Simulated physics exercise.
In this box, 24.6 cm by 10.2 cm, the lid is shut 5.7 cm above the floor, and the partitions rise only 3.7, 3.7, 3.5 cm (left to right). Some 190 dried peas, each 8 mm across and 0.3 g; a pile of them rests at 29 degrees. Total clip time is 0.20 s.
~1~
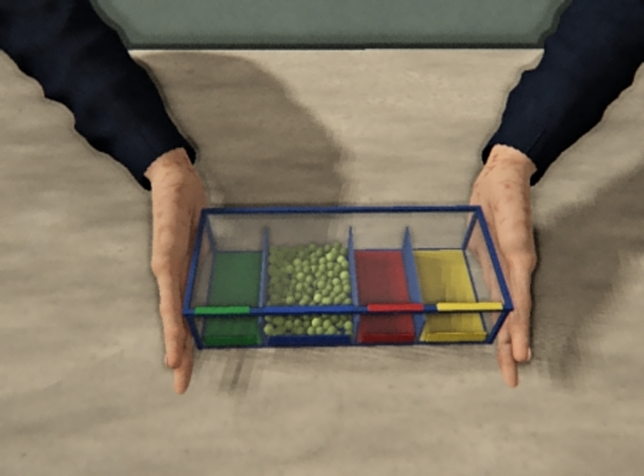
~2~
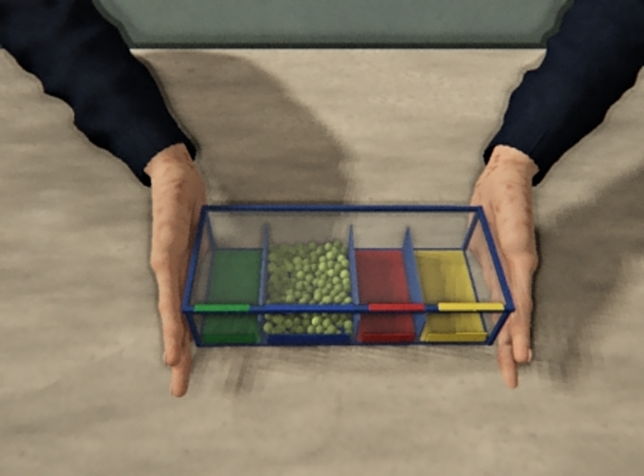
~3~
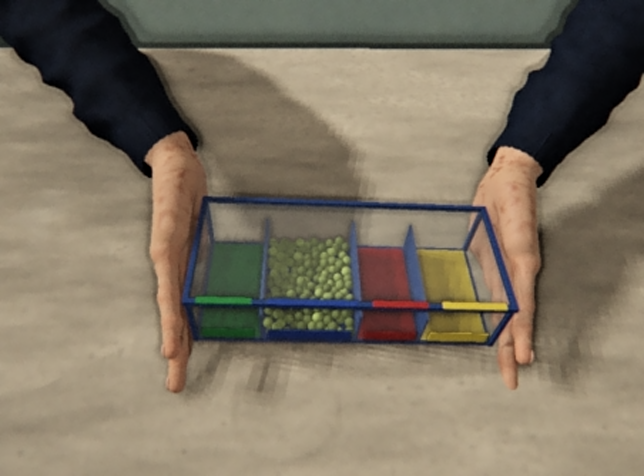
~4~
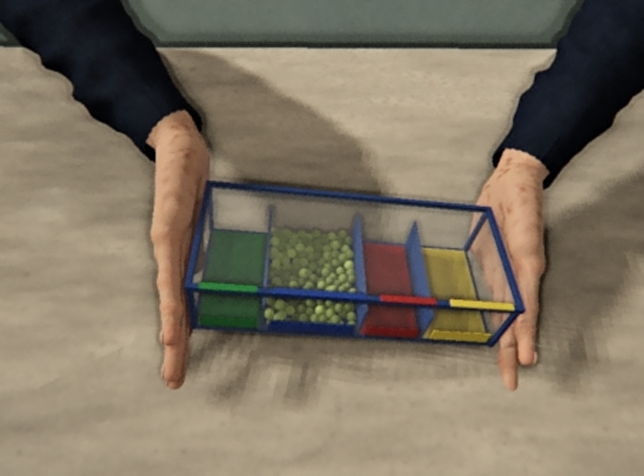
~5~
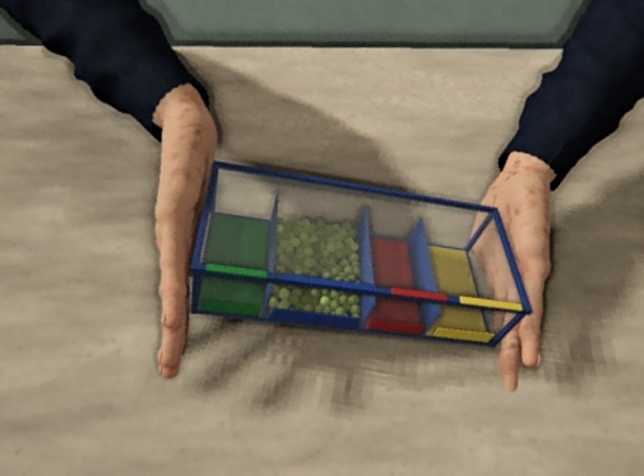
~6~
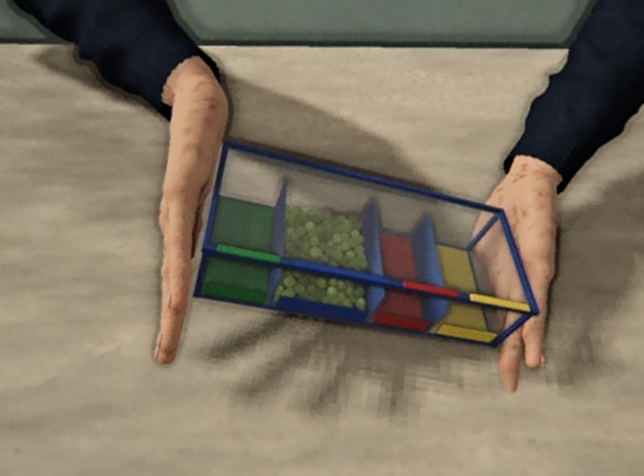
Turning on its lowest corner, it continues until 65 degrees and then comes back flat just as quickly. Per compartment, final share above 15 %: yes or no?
Red no; blue yes; green no; yellow no.
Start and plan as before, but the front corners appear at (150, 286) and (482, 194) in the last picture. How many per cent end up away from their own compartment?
That gives some 10 per cent.
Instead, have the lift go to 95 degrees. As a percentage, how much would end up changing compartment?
Some 65 per cent.
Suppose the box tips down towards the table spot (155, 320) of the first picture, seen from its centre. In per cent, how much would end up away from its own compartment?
That comes to around 5 per cent.
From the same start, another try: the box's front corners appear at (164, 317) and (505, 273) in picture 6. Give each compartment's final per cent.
Red 0 %; blue 95 %; green 5 %; yellow 0 %.
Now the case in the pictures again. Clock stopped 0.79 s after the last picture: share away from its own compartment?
About 15 %.
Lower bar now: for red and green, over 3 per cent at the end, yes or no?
For red, it does; for green, it does not.
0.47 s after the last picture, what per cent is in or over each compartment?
Shares - red: 5; blue: 95; green: 0; yellow: 0.
Then, 0.47 s after the last picture, tilt 64 degrees; red 5 %, blue 95 %.
Then, 0.79 s after the last picture, tilt 27 degrees; red 10 %, blue 85 %, yellow 5 %.
Then, 1.21 s after the last picture, tilt 0 degrees; red 10 %, blue 85 %, yellow 5 %.
In the end, red 10 %, blue 85 %, green 0 %, yellow 5 %.
